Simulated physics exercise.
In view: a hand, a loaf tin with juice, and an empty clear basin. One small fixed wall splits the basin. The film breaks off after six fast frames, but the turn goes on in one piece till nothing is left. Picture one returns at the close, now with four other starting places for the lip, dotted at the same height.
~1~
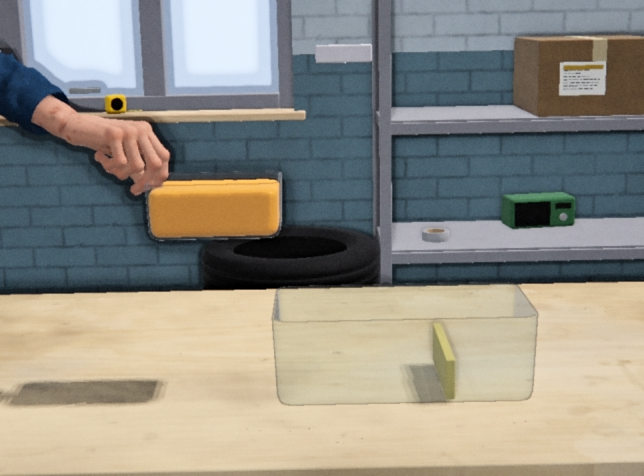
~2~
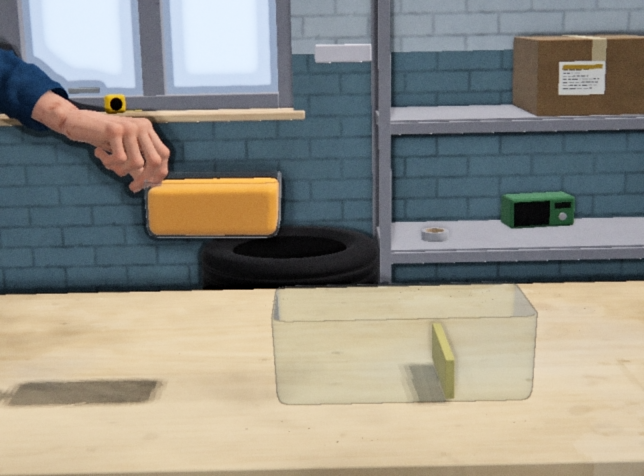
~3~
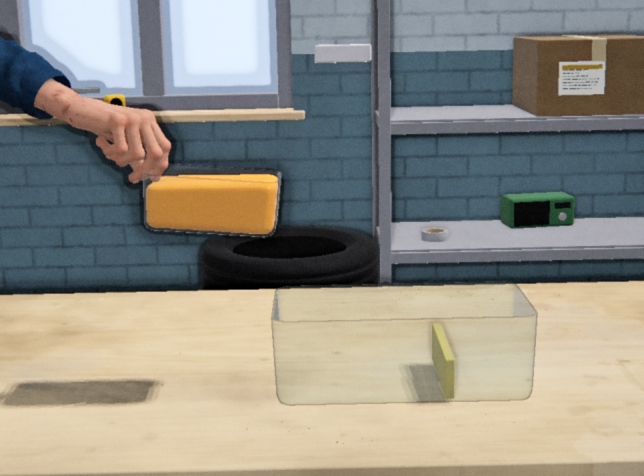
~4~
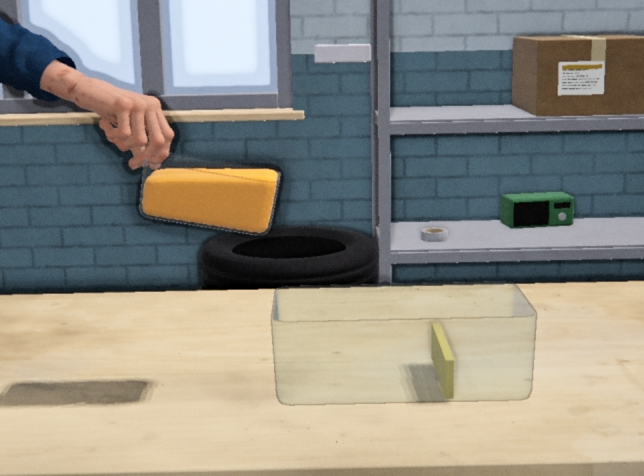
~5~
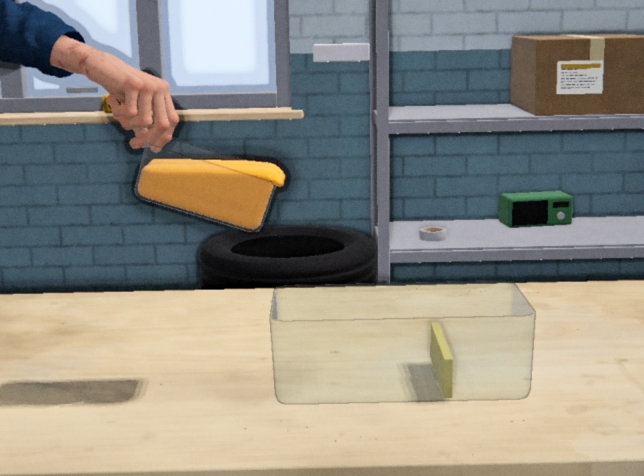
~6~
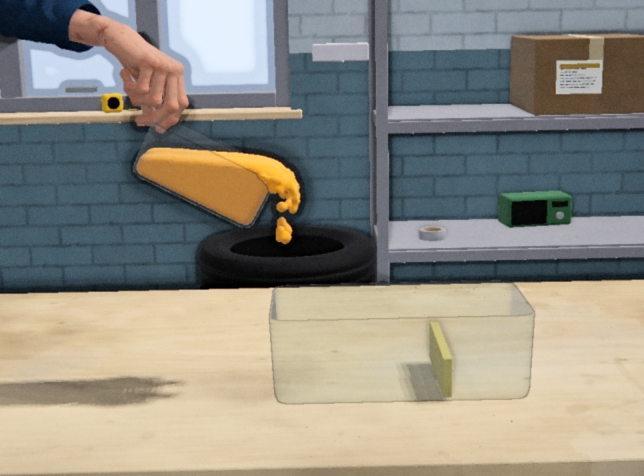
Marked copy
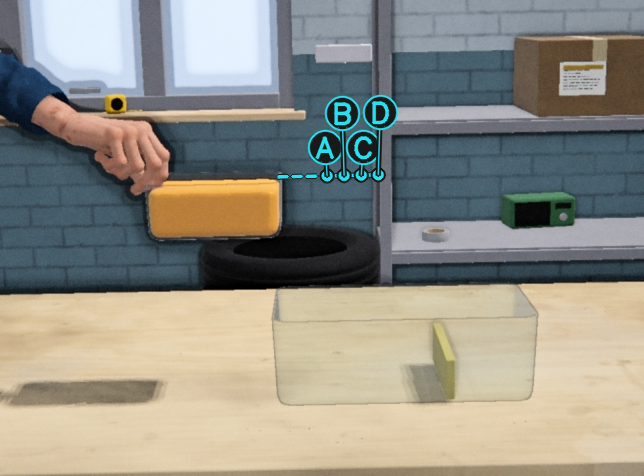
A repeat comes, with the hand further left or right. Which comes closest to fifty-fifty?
I would pick place B.
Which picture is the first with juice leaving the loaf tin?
In picture 5.
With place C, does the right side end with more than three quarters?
No, it does not.
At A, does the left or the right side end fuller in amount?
More ends on the left.
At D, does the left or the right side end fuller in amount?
The right side.
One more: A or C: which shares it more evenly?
Place C.
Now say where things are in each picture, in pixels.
The first picture shows upright, lip at (278, 176); basin from (277, 403) to (533, 398); top of the wall at (443, 341); nothing has left yet.
The second picture shows upright, lip at (278, 176); nothing has left yet.
The third picture shows tipped about 5°, lip at (278, 176); nothing has left yet.
The fourth picture shows tipped about 11°, lip at (277, 176); nothing has left yet.
The fifth picture shows tipped about 19°, lip at (276, 176); juice is over the lip, down to (280, 181).
The sixth picture shows tipped about 28°, lip at (275, 175); juice is over the lip, down to (285, 237).
In cyan, A at (327, 175); B at (344, 175); C at (361, 175); D at (378, 174).
Choosing A, about 77 % ends left of the wall and 18 % right of it; 6 % is lost outside.
Choosing B, about 47 % ends left of the wall and 46 % right of it; 7 % is lost outside.
Choosing C, about 32 % ends left of the wall and 64 % right of it; 5 % is lost outside.
Choosing D, about 18 % ends left of the wall and 78 % right of it; 4 % is lost outside.
